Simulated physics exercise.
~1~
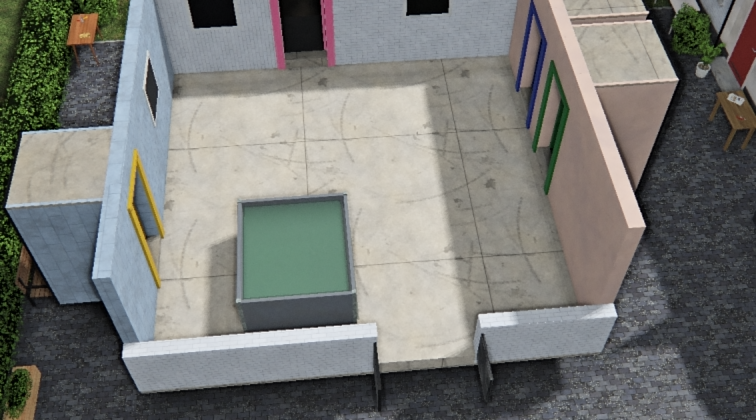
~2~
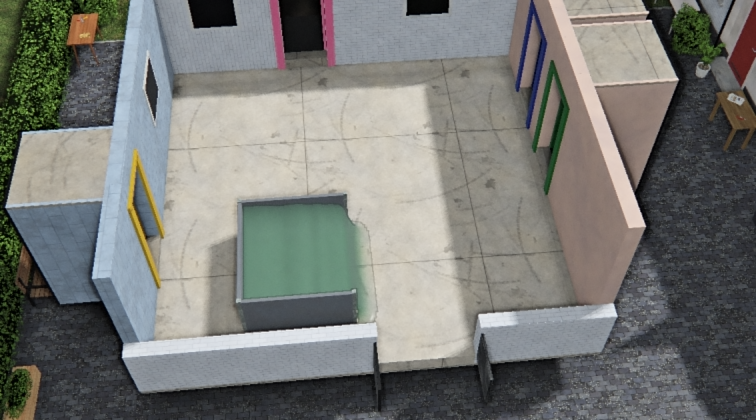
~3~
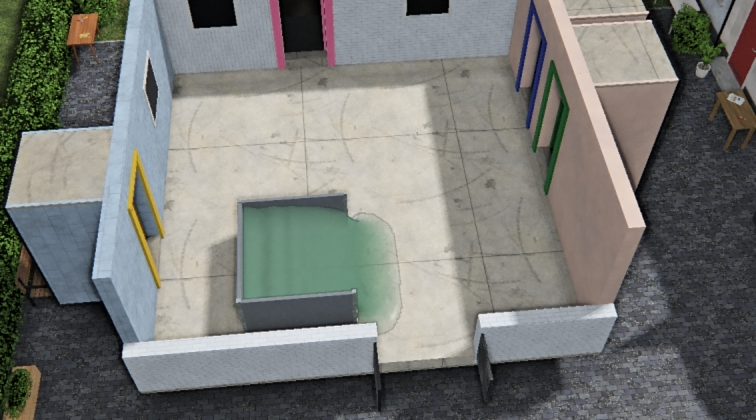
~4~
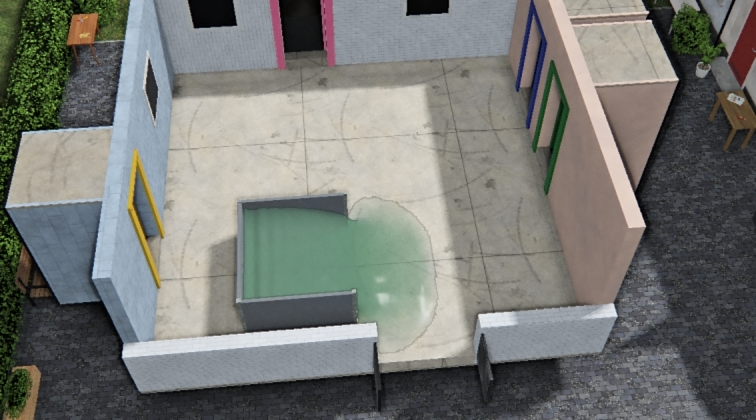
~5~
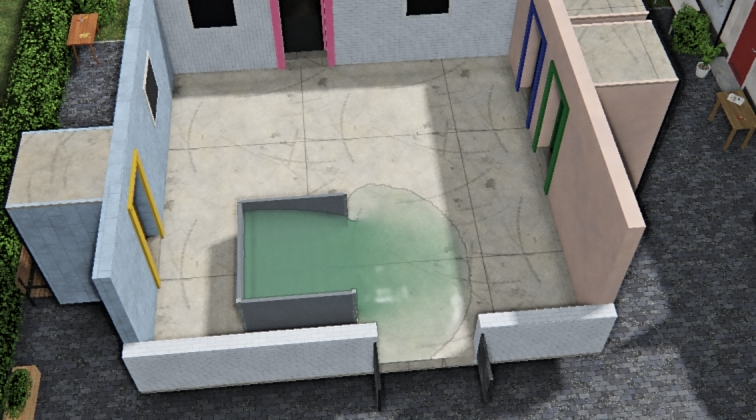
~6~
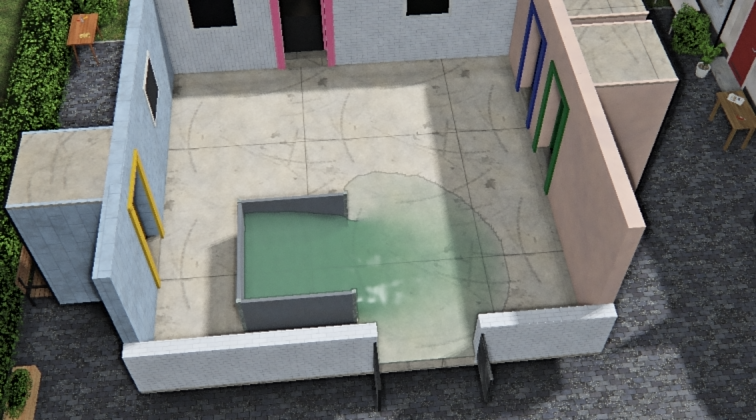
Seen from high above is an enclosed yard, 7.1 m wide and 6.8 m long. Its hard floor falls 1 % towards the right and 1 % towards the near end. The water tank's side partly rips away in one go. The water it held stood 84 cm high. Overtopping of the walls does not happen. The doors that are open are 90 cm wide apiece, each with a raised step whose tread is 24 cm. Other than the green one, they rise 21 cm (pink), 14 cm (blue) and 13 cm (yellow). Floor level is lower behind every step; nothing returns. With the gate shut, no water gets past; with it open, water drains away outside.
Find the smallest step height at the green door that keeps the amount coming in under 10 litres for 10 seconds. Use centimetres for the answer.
The smallest height is roughly 20 cm.
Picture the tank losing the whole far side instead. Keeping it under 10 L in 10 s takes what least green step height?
If so: Around 10.5 cm.
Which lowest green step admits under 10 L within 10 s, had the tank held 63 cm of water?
Around 15 cm high.
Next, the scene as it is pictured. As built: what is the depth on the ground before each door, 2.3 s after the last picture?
In cm - pink: 0, blue: 13, yellow: 0, green: 20.
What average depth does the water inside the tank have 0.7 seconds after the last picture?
Near 33 cm, averaged.
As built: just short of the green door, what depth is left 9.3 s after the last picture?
About 8.5 centimetres deep.
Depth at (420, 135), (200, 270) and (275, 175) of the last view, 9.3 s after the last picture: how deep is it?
Depths in order: 6 / 2 / 3 cm.
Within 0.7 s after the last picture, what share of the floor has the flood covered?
Around 35 per cent of the free floor.
Then, 0.7 s after the last picture water covers 35 % of the floor, deepest (48 cm) near (583, 333); 7 cm at the green door, 0 litres in over its 17 cm step.
Then, 2.3 s after the last picture water covers 40 % of the floor, deepest (30 cm) near (562, 297); 20 cm at the green door, 21 litres in over its 17 cm step.
Then, 9.3 s after the last picture water covers 90 % of the floor, deepest (8 cm) near (544, 229); 8 cm at the green door, 26 litres in over its 17 cm step.
At the green door as built, the water peaked near 25 cm, 1.3 s after the last picture.
With a step of 15.5 cm, 37 litres would have come in within the 10 s; with 22 cm, 5 litres. So under 10 litres takes about 20 cm.
